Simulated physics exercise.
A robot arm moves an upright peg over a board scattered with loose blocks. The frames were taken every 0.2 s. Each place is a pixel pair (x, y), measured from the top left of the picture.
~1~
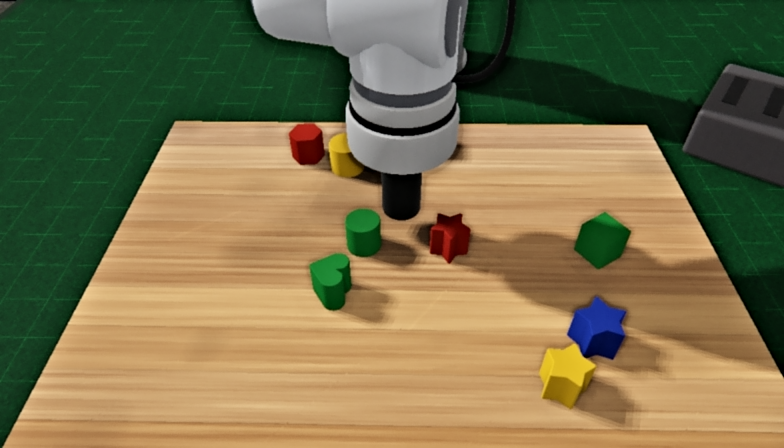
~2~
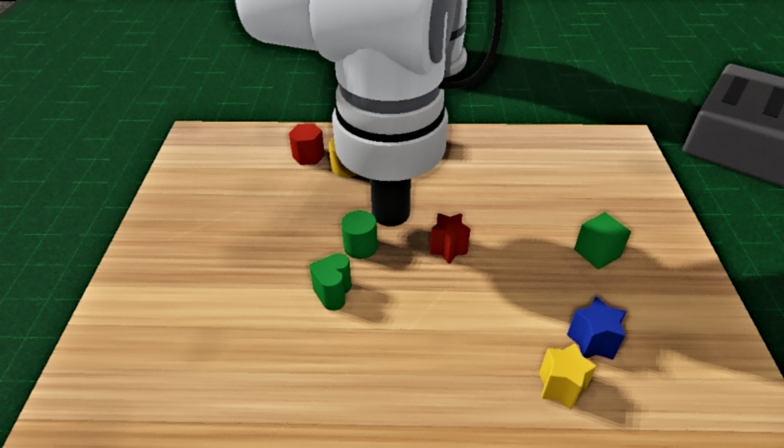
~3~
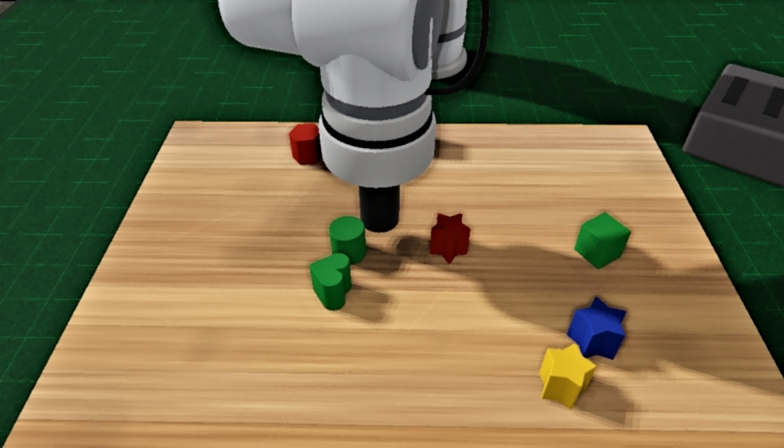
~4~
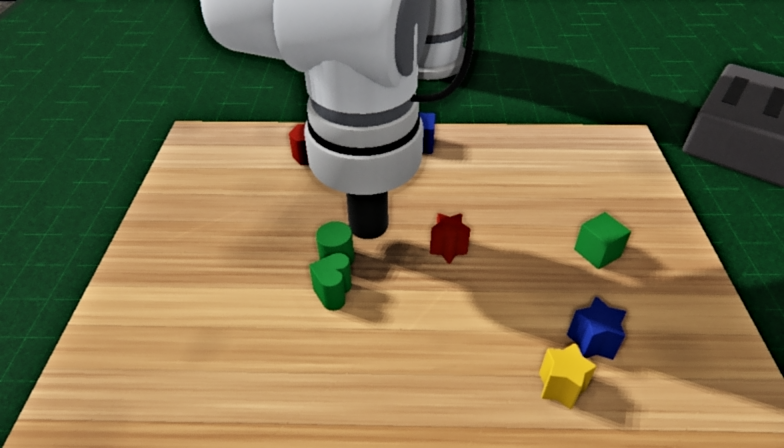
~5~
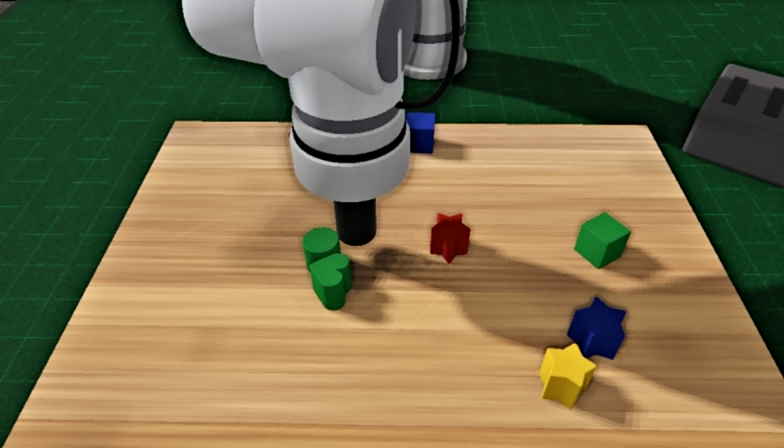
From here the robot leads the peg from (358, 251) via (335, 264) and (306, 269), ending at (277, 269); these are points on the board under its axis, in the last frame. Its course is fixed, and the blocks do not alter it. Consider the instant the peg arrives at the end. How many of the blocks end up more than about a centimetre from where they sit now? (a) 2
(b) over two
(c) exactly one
Answer: C.
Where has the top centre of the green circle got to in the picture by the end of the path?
Most likely (236, 264).
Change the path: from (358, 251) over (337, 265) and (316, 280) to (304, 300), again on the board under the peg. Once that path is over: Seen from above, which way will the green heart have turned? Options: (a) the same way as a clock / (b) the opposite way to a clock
My answer is option b.
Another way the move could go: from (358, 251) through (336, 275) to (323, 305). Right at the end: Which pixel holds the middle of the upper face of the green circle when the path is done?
Somewhere near (287, 259).
What follows on the original path. Halfway along, peg at (317, 251); green circle at (277, 255).
At the end, peg at (273, 252); green circle at (236, 264); green heart still.
